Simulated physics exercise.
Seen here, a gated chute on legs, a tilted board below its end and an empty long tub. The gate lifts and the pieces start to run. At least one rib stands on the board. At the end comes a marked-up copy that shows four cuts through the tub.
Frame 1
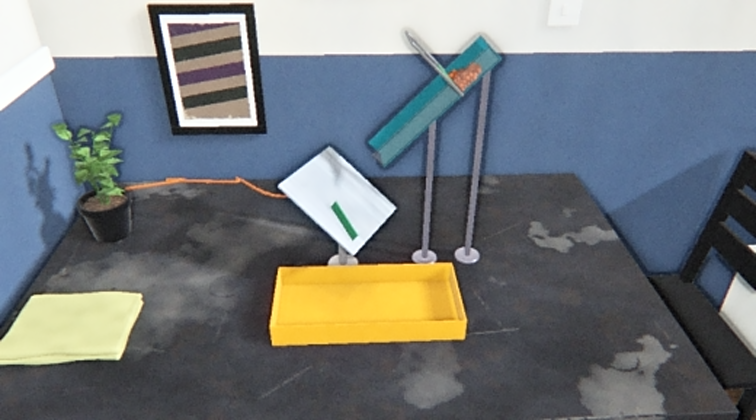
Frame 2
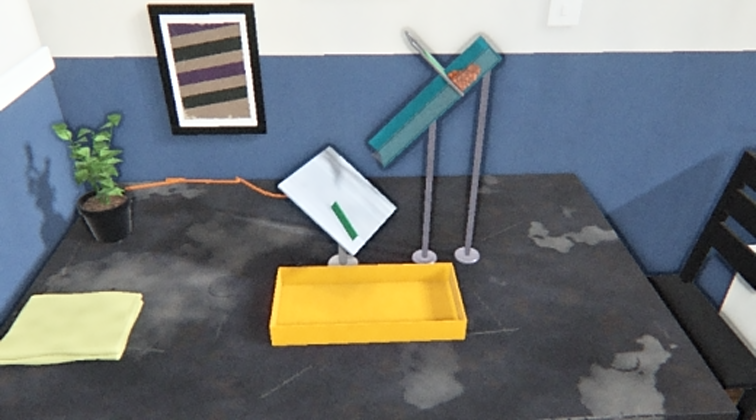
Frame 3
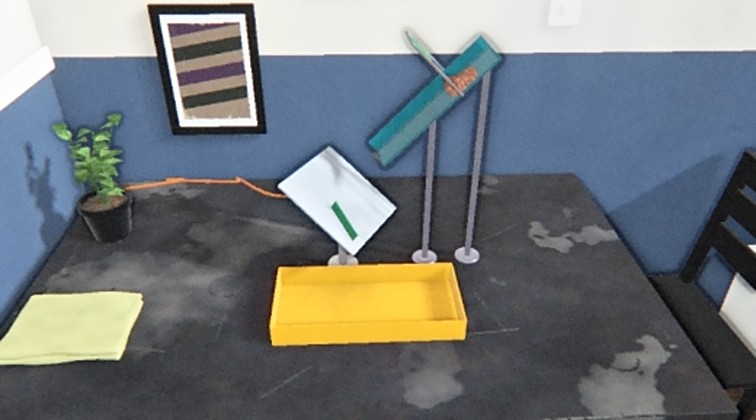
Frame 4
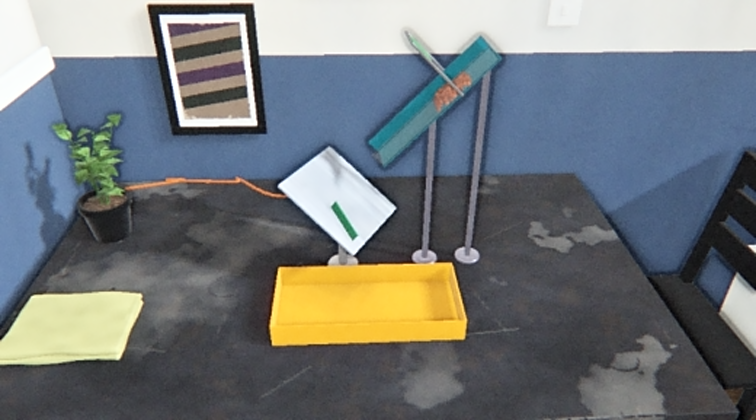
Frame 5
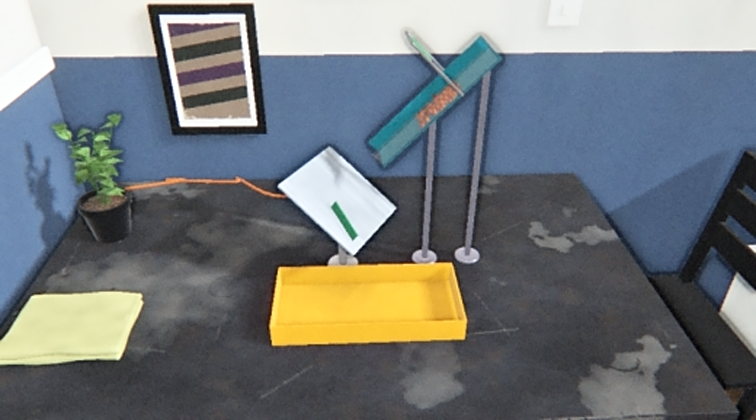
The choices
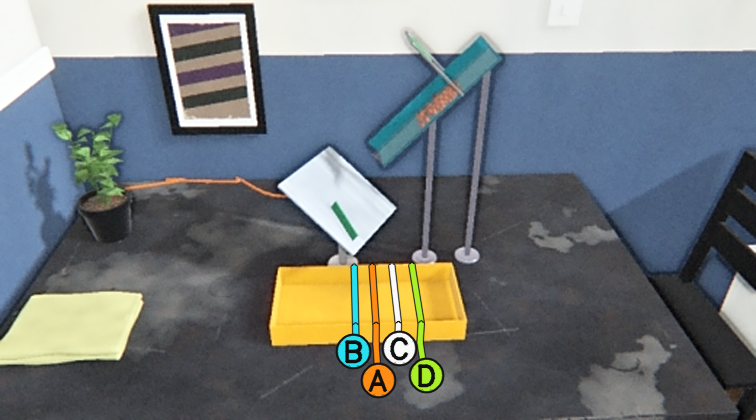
Reddish-brown pieces slide down and to the left along a tilted teal chute above a table.
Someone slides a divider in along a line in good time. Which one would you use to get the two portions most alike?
I would pick line C.
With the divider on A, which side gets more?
Right.
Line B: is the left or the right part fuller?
More lands on the right.
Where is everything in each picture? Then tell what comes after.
In the first picture, load behind the gate at (463, 77), clay pellets; lip of the chute at (382, 160), sloping fairly steeply.
In the second picture, middle of the board at (341, 197), tilted fairly steeply; middle of its low edge at (376, 230); of its high edge at (306, 165).
In the third picture, front corners of the tub at (271, 327) and (466, 321), empty; front of the load at (449, 89).
In the fourth picture, middle of the load at (449, 91); its front at (439, 109), about a quarter of the way to the lip; rib from (336, 201) to (358, 236).
In the fifth picture, middle of the load at (437, 102); its front at (421, 123), about half of the way to the lip.
On the marked copy, line A crosses the front rim at (376, 324); line B crosses the front rim at (355, 324); line C crosses the front rim at (398, 323); line D crosses the front rim at (421, 322).
For line A, of what is caught, a stray few on the left of the divider, nearly all on the right.
For line B, of what is caught, a stray few on the left of the divider, nearly all on the right.
For line C, of what is caught, about two thirds on the left of the divider, about a third on the right.
For line D, of what is caught, nearly all on the left of the divider, a stray few on the right.
